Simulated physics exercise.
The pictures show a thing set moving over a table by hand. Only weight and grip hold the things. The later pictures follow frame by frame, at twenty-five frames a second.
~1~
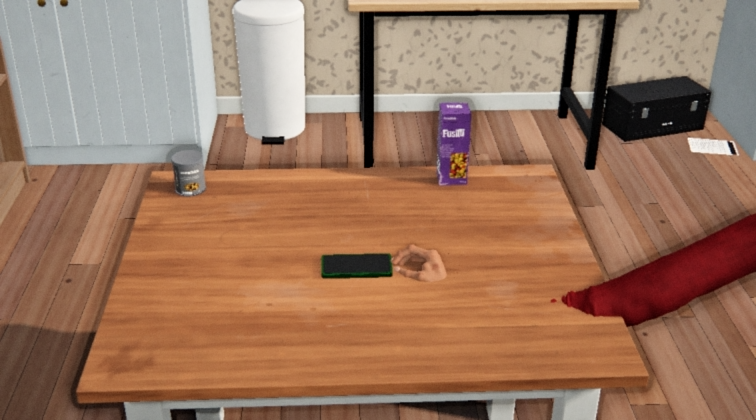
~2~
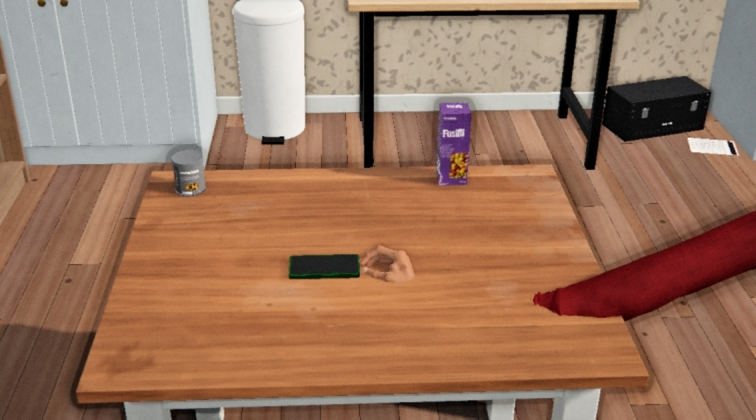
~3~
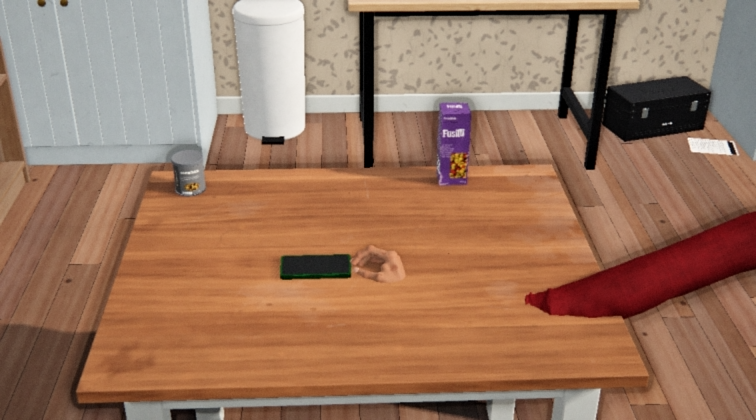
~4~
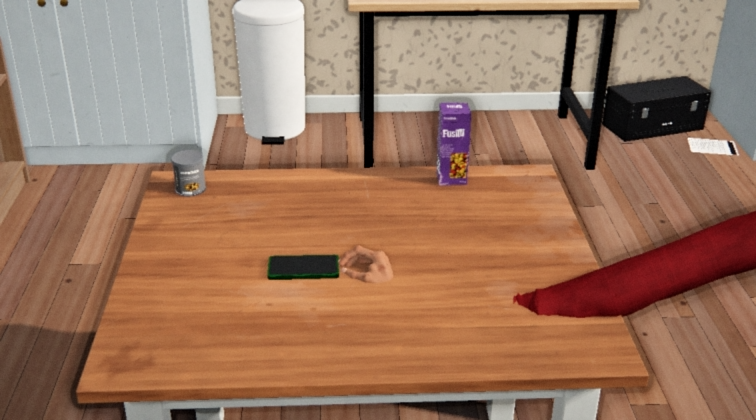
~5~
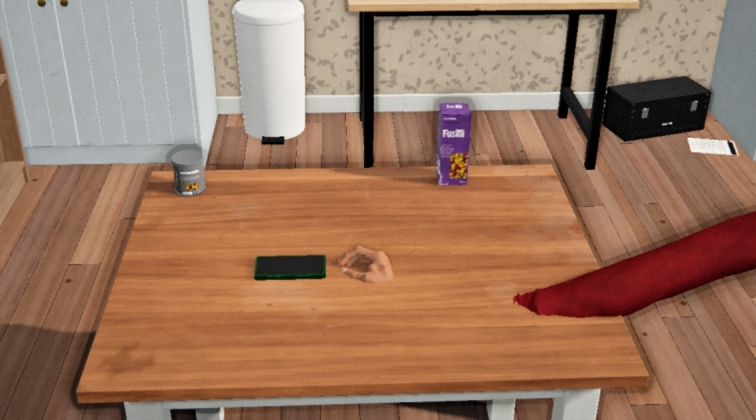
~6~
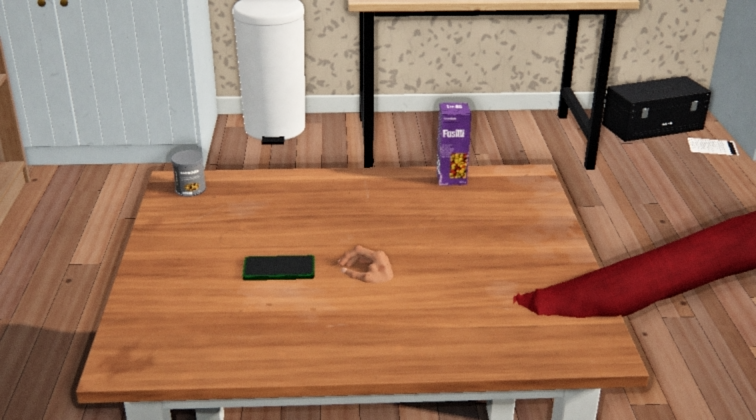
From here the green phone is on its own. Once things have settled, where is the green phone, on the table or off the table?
The green phone remains on top.
Then, 0.10 s on from there, green phone shifted about its own width near (258, 268).
Then, 0.20 s on from there, green phone shifted about its own width near (247, 269).
In the end, moved from the start, green phone. At the end, from the last picture's camera, green phone near (246, 268).
